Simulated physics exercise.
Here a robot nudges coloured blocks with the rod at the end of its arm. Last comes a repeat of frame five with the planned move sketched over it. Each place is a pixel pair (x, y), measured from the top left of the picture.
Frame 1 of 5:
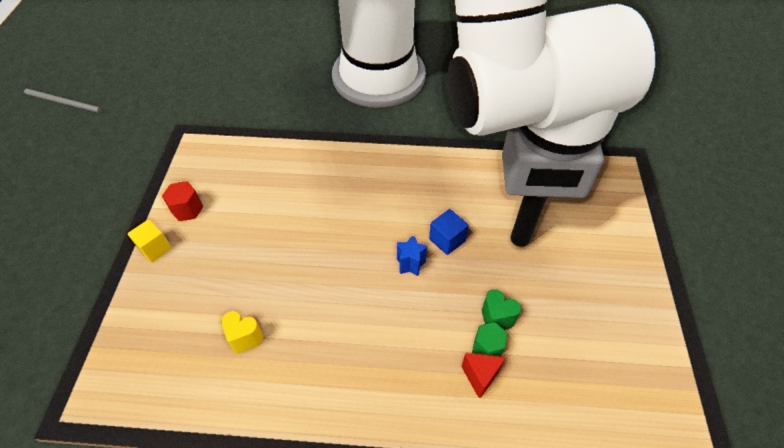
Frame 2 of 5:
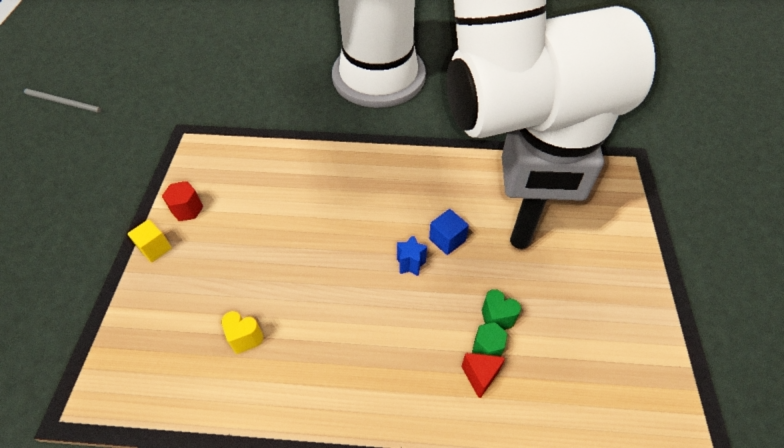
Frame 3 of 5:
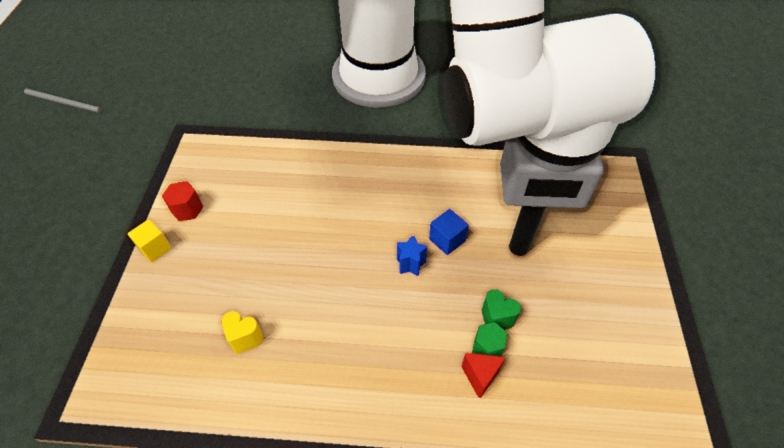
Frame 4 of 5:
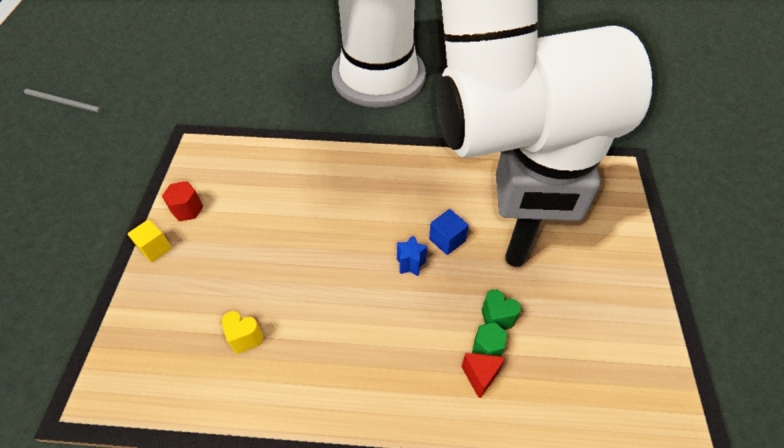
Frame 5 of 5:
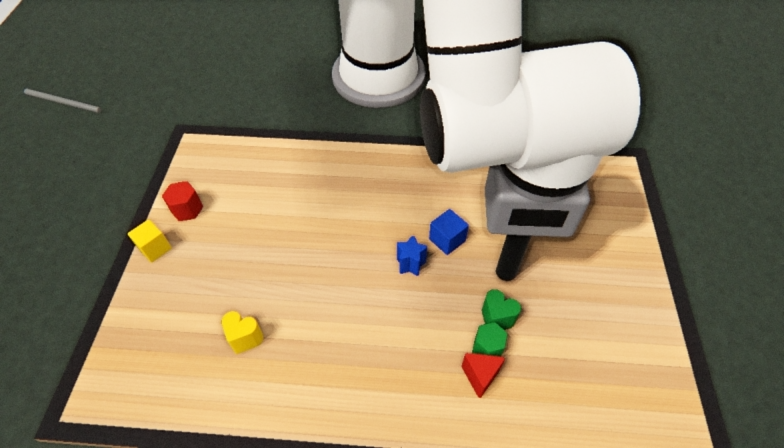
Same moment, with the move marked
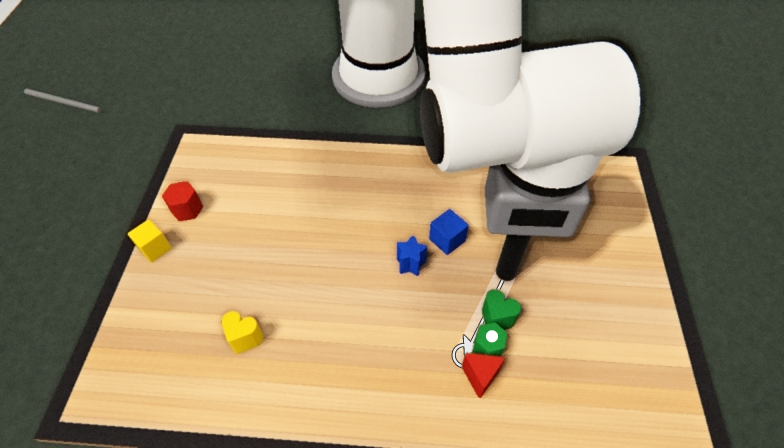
A white robot arm held a black rod over a wooden board and moved it slightly down and to the left, toward the green heart, while all the coloured blocks stayed still.
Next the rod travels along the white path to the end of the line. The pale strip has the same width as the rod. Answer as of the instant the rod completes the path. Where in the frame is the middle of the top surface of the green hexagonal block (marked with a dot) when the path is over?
I think it will end close to (503, 365).
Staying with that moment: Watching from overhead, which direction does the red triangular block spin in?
If we look at it from overhead, the red triangular block pivots clockwise.
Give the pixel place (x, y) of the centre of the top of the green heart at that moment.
It will likely be found at (502, 333).
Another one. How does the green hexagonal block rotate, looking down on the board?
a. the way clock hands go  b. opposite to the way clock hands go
The answer is a.
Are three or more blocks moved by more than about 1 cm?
Yes, that is how it ends up.
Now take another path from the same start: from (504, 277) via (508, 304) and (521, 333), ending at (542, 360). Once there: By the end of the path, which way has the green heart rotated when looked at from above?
The turn is clockwise.
The line goes from (504, 277) to (465, 356); the dot is on the green hexagonal block.
What follows on the original path. One third of the way, rod (493, 298); green hexagonal block (493, 343); green heart (502, 312), turned 15° anticlockwise.
Two thirds of the way, rod (480, 325); red triangular block (482, 380), turned 25° clockwise; green hexagonal block (499, 359), turned 40° clockwise; green heart (502, 329), turned 85° anticlockwise.
At the end, rod (466, 352); blue square unmoved; red triangular block (482, 382), turned 30° clockwise; green hexagonal block (503, 365), turned 50° clockwise; green heart (502, 333), turned 105° anticlockwise.
